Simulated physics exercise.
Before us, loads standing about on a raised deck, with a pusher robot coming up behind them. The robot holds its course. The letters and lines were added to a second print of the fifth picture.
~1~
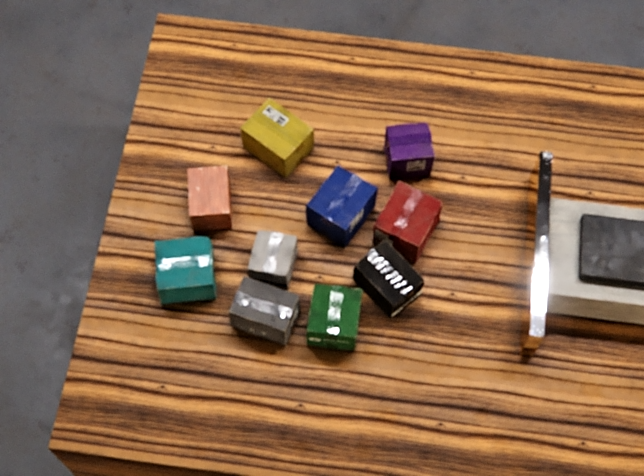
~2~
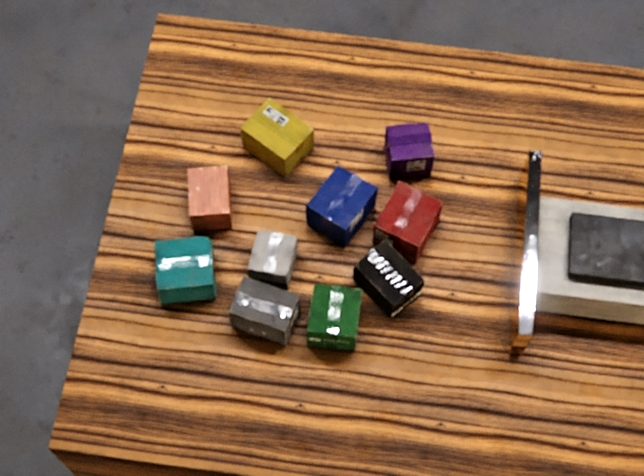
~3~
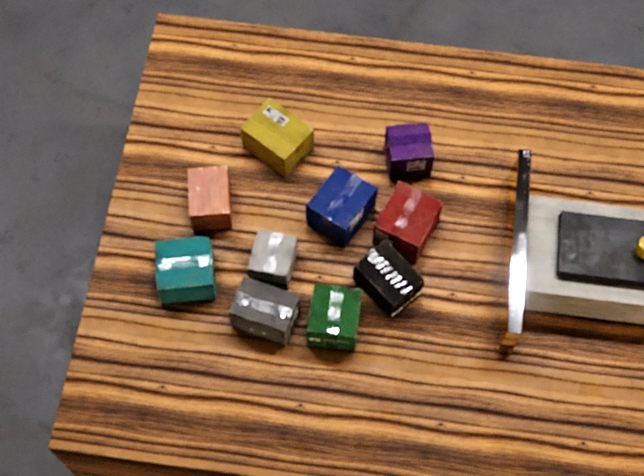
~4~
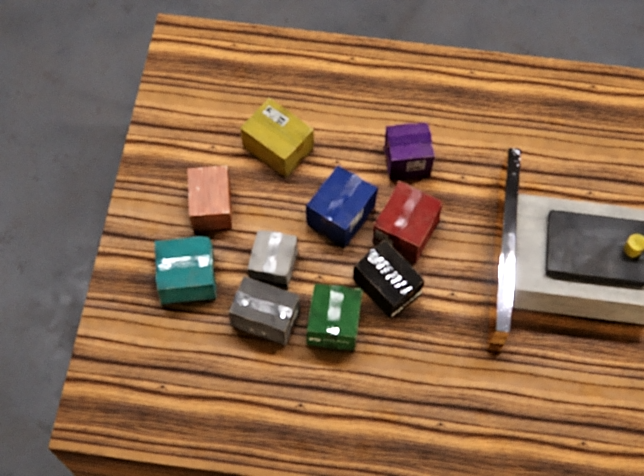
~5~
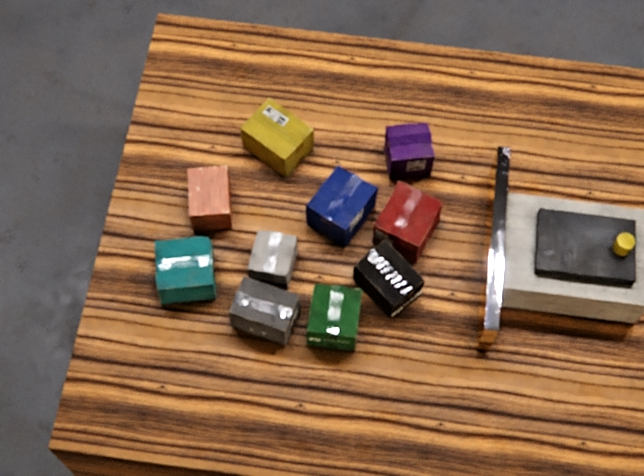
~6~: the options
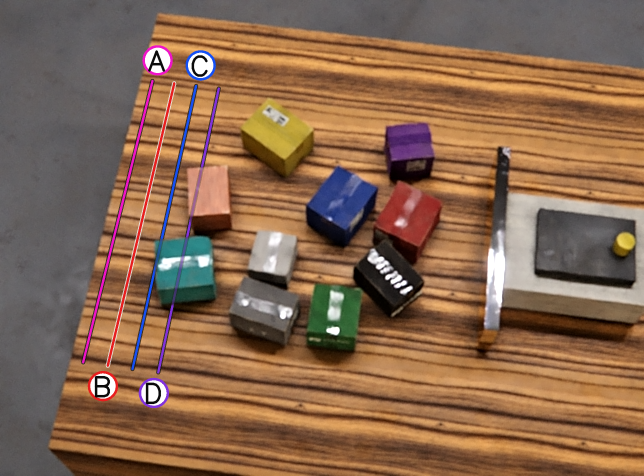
A pale, boxy machine with a dark top panel and an upright blade across its front slides slowly and steadily leftward from the right side of a striped wooden deck, seen from high above. Ten small boxes sit clustered to its left, yellow and purple above, orange, blue and red between, teal, white, grey, green and black below. They stay still, as does the camera, while a yellow knob comes into view on the machine.
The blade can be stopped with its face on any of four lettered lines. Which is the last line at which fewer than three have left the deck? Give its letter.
It can go as far as D.
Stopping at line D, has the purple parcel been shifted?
Yes.
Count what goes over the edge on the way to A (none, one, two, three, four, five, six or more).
By then, six or more.
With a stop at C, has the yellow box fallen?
No.
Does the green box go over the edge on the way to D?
By then, no.
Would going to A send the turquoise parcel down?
By then, yes.
On the marked copy, A at (120, 212); B at (143, 215); C at (166, 218); D at (190, 221).
Taking D. A third of the way, robot (465, 230); purple parcel (371, 139); grey box (249, 317).
Two thirds of the way, robot (354, 217); orange crate (158, 193); turquoise parcel (150, 264).
When it is over, robot (268, 206); turquoise parcel over the edge; orange crate over the edge; two fallen.
As for the rest, A drops six; B drops four; C drops four.
